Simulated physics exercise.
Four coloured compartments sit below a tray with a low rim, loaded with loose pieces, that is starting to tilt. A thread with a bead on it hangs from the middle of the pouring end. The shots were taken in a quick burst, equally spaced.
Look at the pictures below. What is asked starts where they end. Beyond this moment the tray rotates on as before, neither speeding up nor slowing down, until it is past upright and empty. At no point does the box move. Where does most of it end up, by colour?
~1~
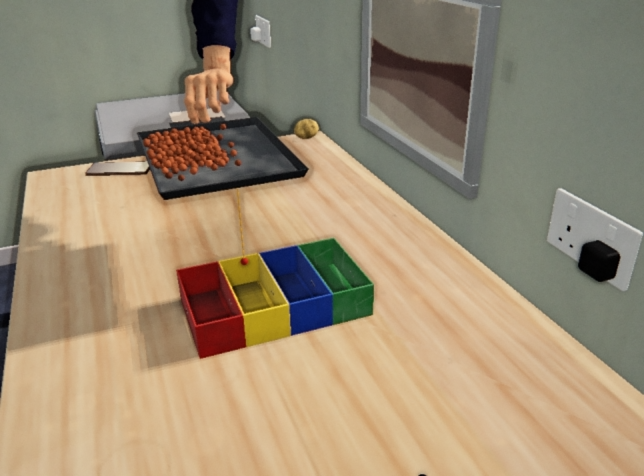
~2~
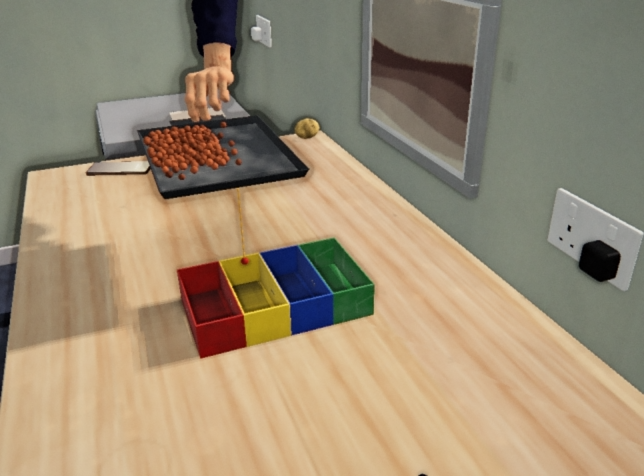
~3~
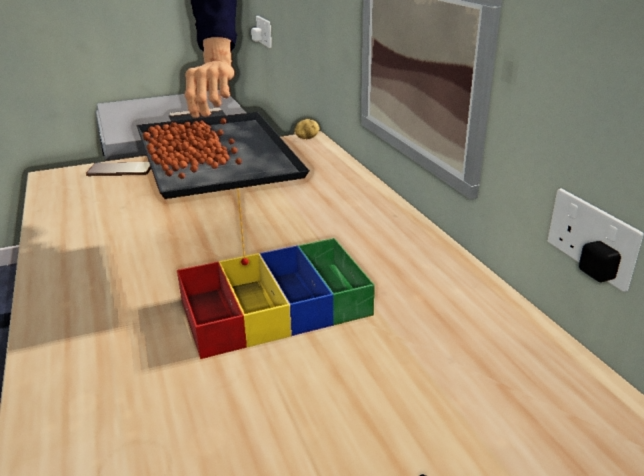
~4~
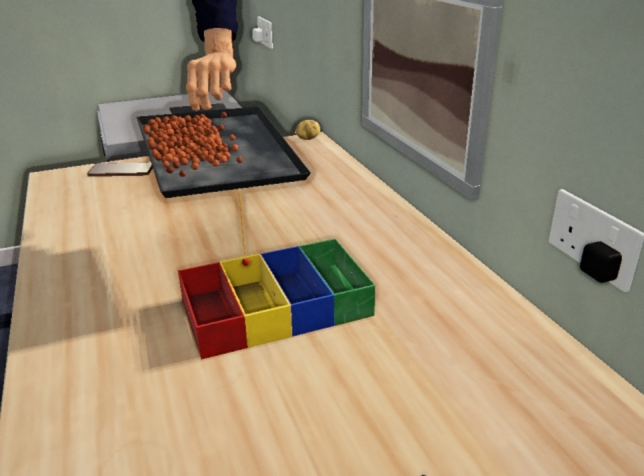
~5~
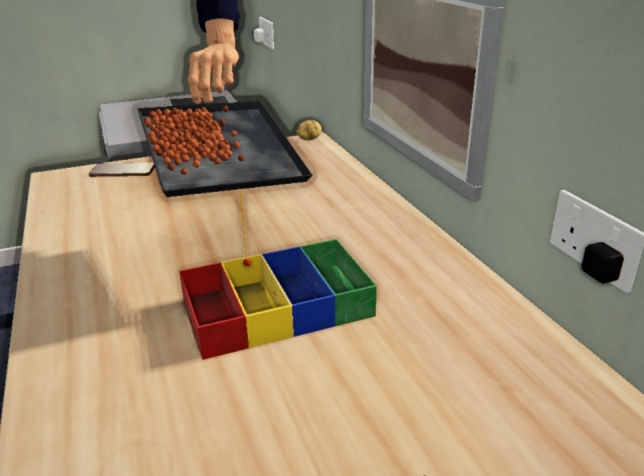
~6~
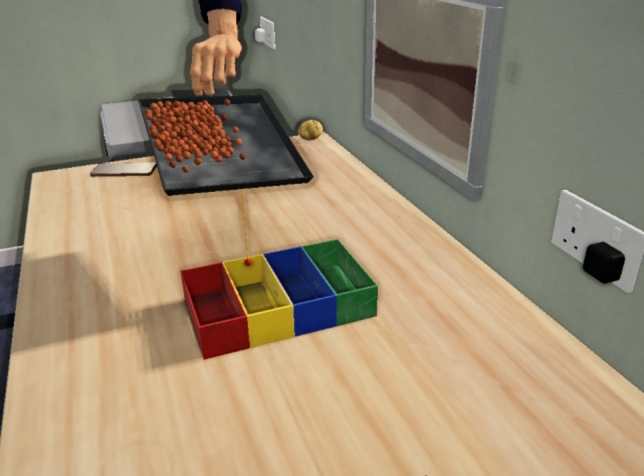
Most of it ends up in blue.
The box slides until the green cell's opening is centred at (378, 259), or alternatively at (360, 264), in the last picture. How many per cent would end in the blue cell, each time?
Close to 30 in a hundred, then close to 50 in a hundred.
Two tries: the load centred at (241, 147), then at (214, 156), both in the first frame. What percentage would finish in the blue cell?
First case: Close to 50 %; second case: Close to 50 %.
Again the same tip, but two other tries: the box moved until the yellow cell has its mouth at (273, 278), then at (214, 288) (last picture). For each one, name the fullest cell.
That blue cell, then the cell in green.
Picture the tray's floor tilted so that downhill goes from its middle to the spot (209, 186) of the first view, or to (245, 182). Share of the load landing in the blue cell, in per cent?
The first try would leave around 0 per cent there, the second around 30 per cent.
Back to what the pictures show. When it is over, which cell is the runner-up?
That would be the cell in green.
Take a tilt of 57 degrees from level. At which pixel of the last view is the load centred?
Near the pixel (285, 193).
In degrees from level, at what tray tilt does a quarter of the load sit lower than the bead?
That happens at close to 50 degrees.
Soon, tray tipped steeply; about half on the tray; a small part in the green cell; a small part in the blue cell; a small part in the yellow cell; a stray few in the red cell; a small part falling or outside the box.
A while on, tray tipped right over; about half in the blue cell; about a third in the green cell; a small part in the yellow cell; a stray few in the red cell; a stray few falling or outside the box.
Towards the end, tray tipped past a quarter turn; about half in the blue cell; about a third in the green cell; a small part in the yellow cell; a stray few in the red cell; a stray few falling or outside the box.
Finally, tray tipped past a quarter turn; about half in the blue cell; about a third in the green cell; a small part in the yellow cell; a stray few in the red cell; a stray few outside the box.
